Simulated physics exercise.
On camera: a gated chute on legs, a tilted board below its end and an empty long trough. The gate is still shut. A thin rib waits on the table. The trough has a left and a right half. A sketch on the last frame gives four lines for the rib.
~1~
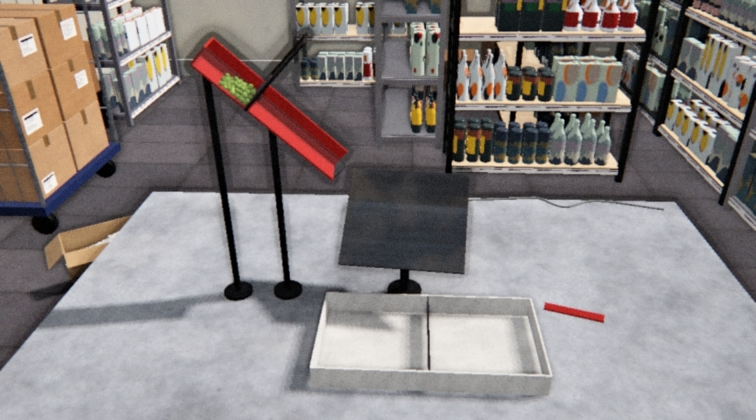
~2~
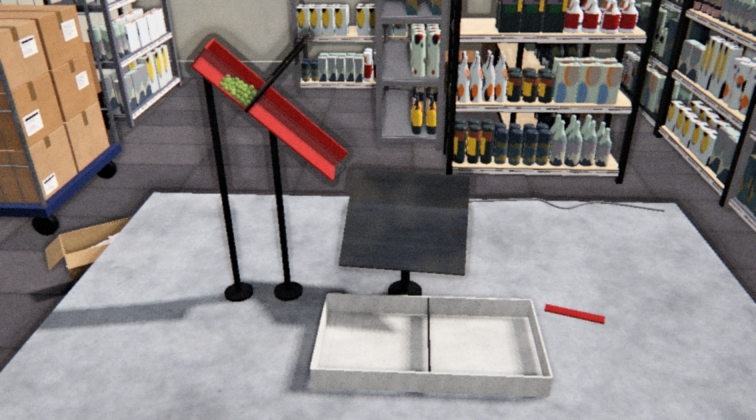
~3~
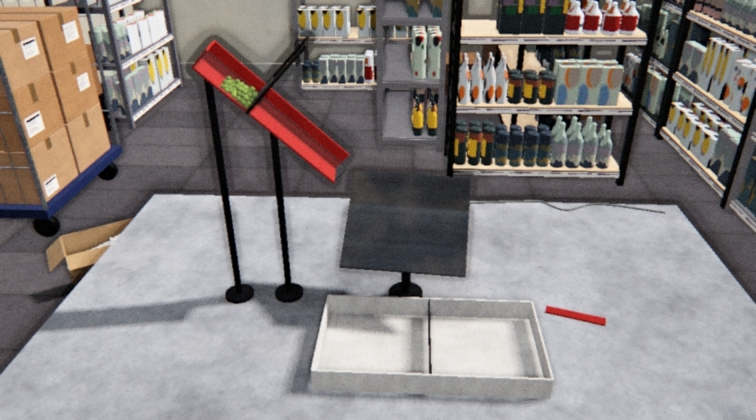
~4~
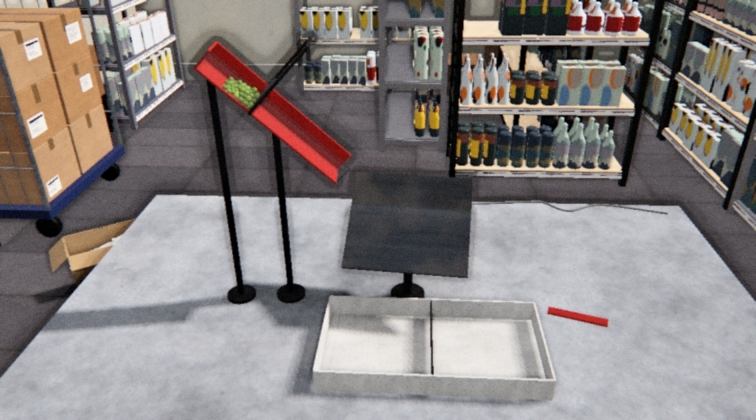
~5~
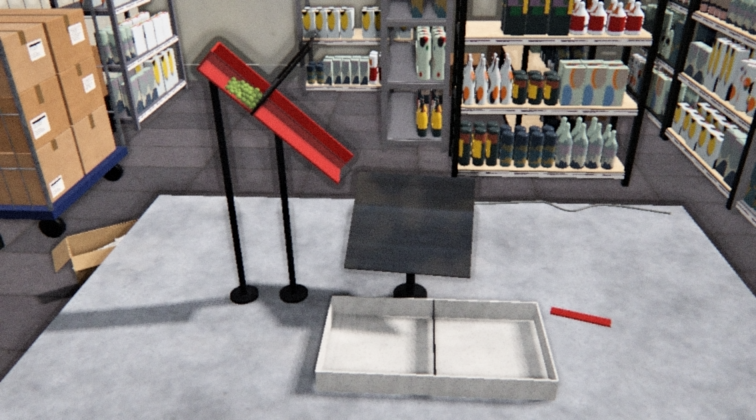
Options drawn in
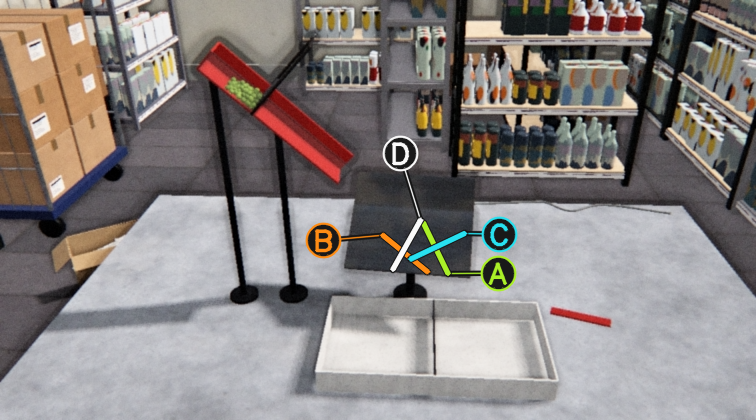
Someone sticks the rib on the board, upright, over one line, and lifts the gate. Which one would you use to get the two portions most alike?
The best line is A.
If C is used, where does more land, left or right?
Left.
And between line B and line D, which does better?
That would be B.
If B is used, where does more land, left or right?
Right.
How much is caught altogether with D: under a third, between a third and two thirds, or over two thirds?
Over two thirds.
On the marked copy, line A from (423, 222) to (448, 273); line B from (382, 235) to (427, 271); line C from (464, 233) to (410, 259); line D from (420, 220) to (392, 269).
With A, of what is caught, about half in the left half, about half in the right.
With B, of what is caught, about a quarter in the left half, most in the right.
With C, of what is caught, nearly all in the left half, a small part in the right.
With D, of what is caught, nearly all in the left half, a small part in the right.
